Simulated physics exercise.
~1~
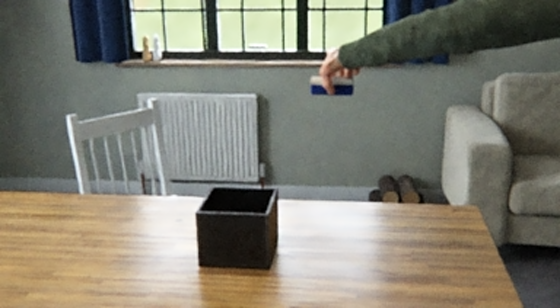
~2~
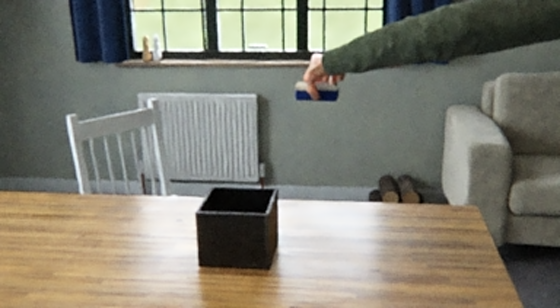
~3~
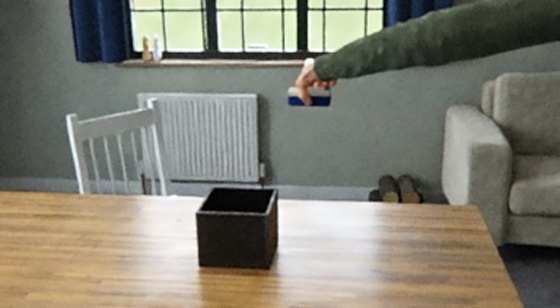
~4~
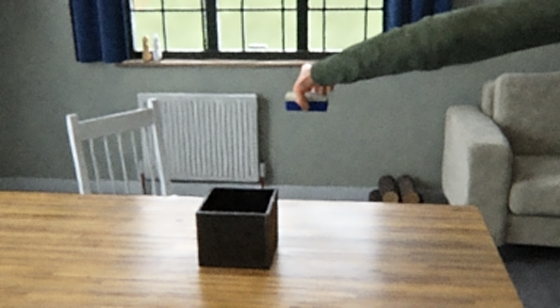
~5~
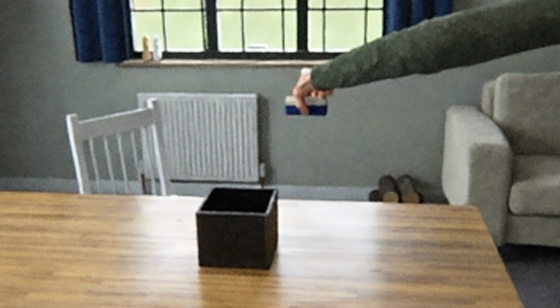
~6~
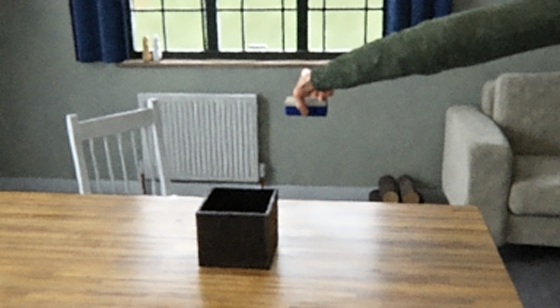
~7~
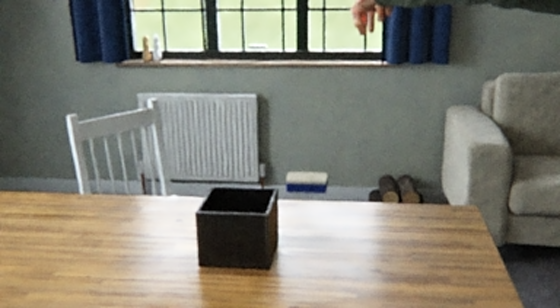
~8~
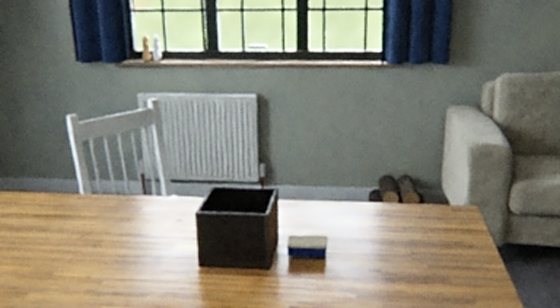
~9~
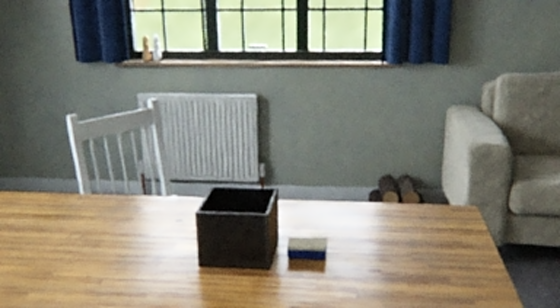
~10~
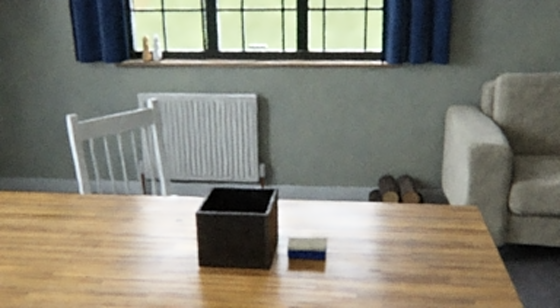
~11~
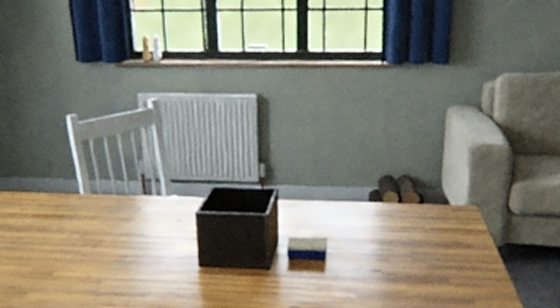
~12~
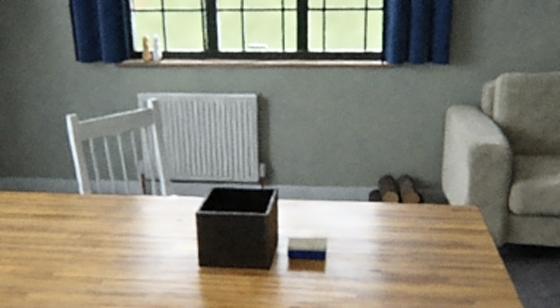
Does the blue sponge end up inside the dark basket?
No, the blue sponge misses the basket and ends up outside it, resting on the table to its right.
